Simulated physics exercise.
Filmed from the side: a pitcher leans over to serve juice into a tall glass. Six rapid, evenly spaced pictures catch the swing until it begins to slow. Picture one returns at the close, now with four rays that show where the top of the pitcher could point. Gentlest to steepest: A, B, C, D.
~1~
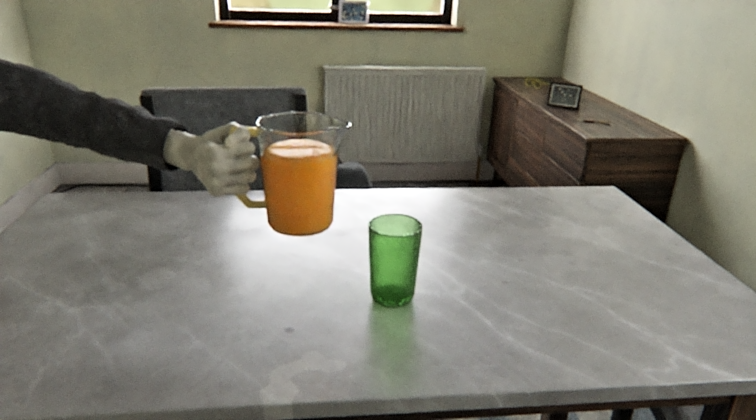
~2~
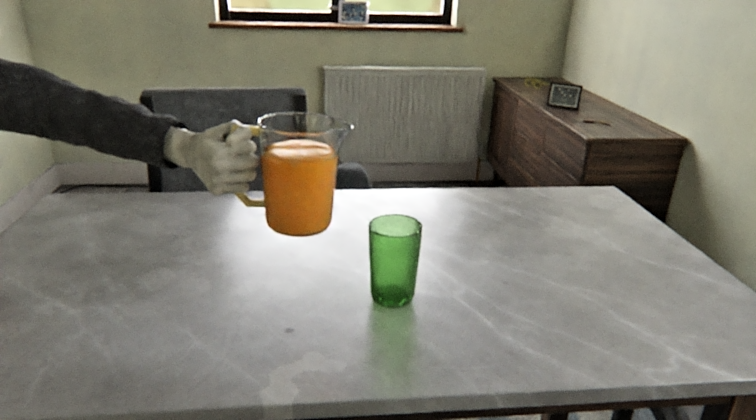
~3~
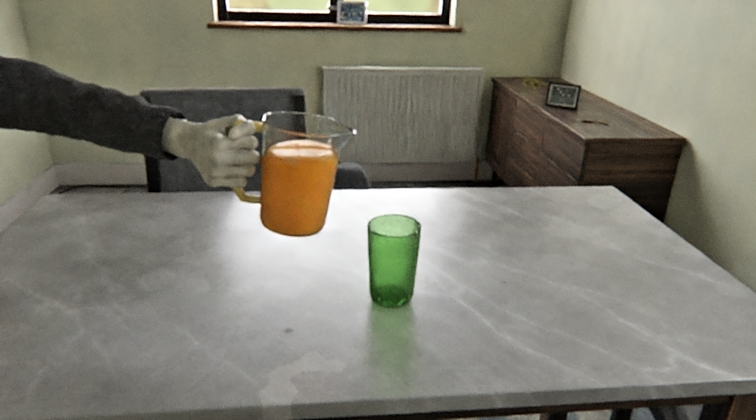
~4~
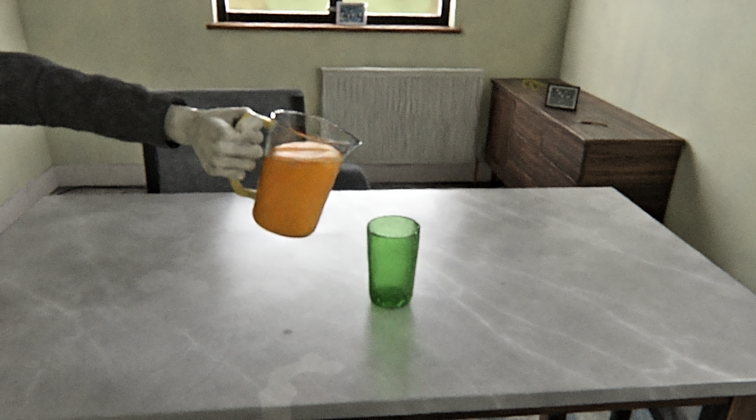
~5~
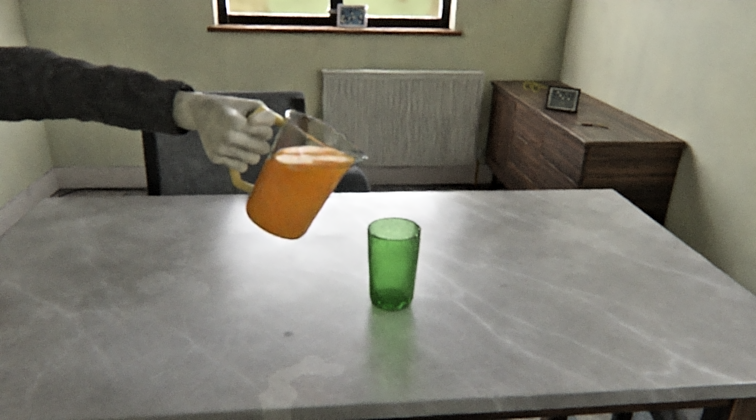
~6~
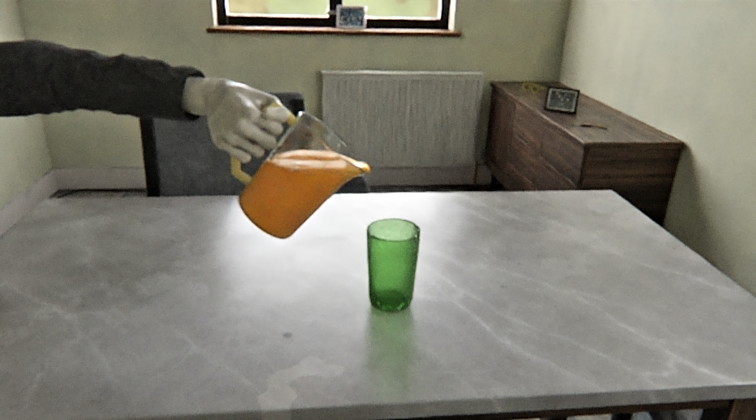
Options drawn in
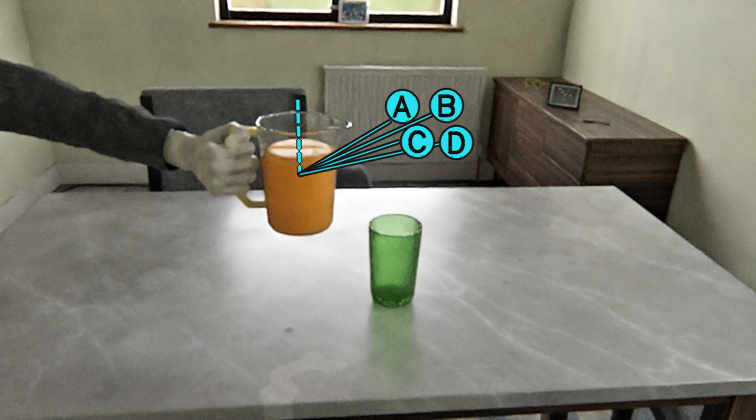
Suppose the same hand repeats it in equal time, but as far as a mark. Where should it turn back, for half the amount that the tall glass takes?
Take A.
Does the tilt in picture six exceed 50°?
No, it does not.
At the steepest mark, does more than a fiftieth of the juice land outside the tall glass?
Yes, it does.
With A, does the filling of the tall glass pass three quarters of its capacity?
No.
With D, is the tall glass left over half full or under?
Over half.
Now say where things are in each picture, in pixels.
Upright, lip at (350, 125); rim of the tall glass round (395, 224); nothing has left yet.
Tipped about 2°, lip at (352, 127); nothing has left yet.
Tipped about 8°, lip at (355, 132); nothing has left yet.
Tipped about 17°, lip at (360, 143); nothing has left yet.
Tipped about 28°, lip at (366, 157); nothing has left yet.
Tipped about 40°, lip at (368, 171); nothing has left yet.
On the marked copy, A at (389, 121); B at (431, 114); C at (398, 141); D at (439, 143).
With A, the tall glass ends with about 48 % of what it can hold.
With B, the tall glass ends with about 69 % of what it can hold.
With C, the tall glass ends with about 85 % of what it can hold; 4 % of the juice is spilt.
With D, the tall glass ends with about 93 % of what it can hold; 12 % of the juice is spilt.
